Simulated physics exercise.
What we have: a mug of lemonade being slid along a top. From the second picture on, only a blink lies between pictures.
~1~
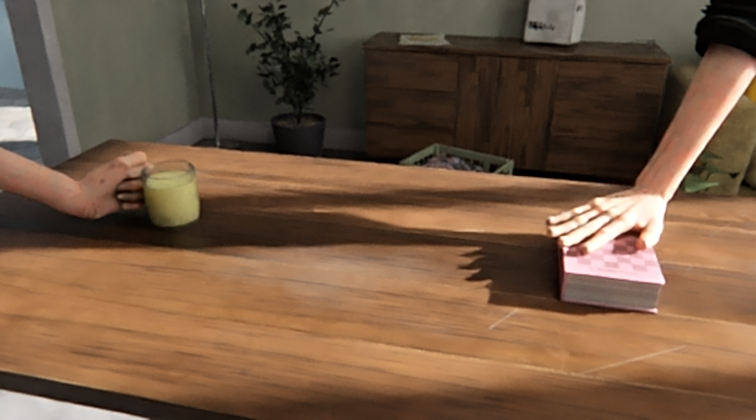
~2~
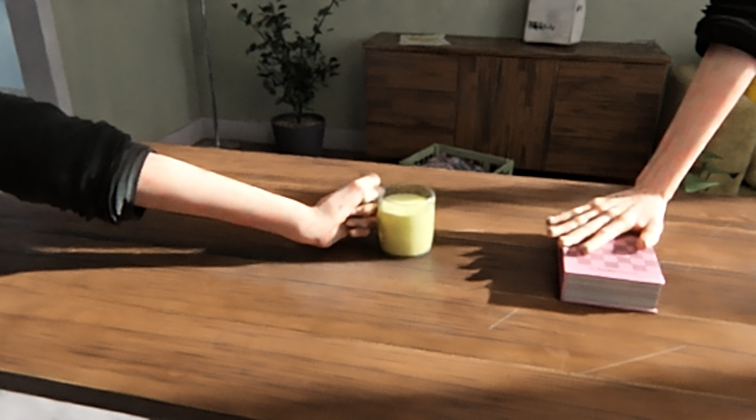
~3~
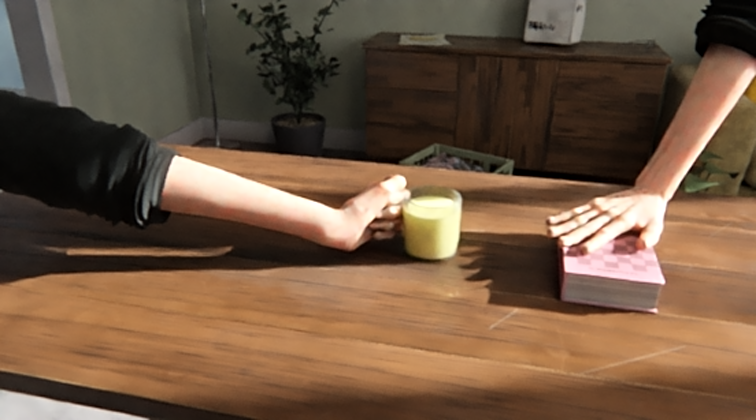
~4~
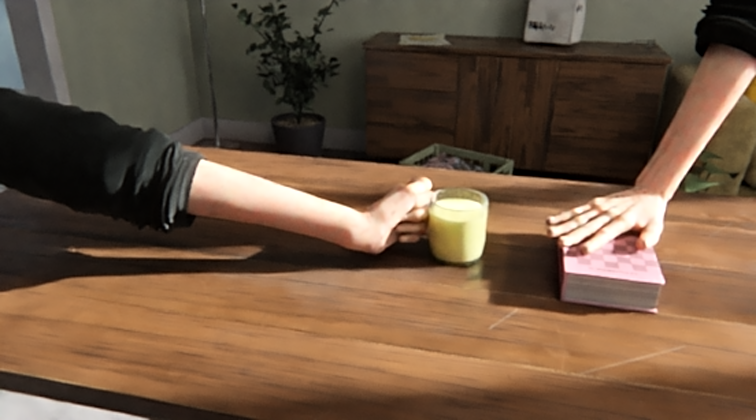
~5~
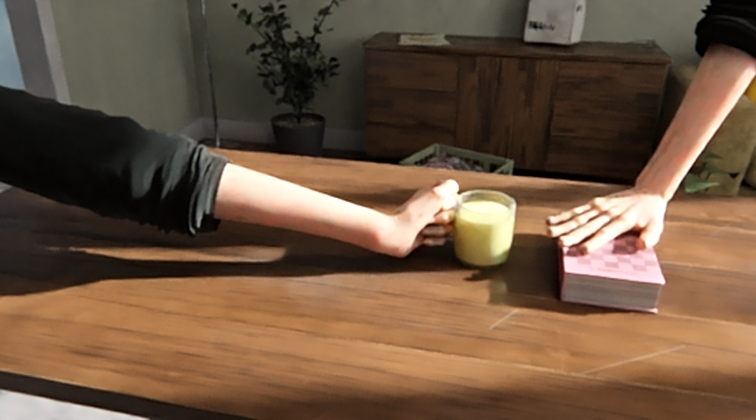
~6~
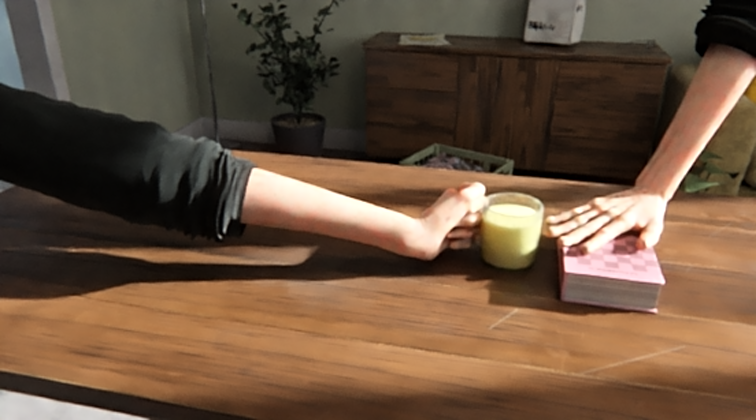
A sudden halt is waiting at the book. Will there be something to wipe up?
As it turns out, it spills.
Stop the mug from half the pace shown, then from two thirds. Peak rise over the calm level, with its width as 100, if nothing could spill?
Near 25 and 30 in a hundred.
A moment on, the mug meets the book.
Further on, the lemonade surges up the wall; a puddle lies under it.
When it is over, the mug stands at the book; a puddle lies under it.
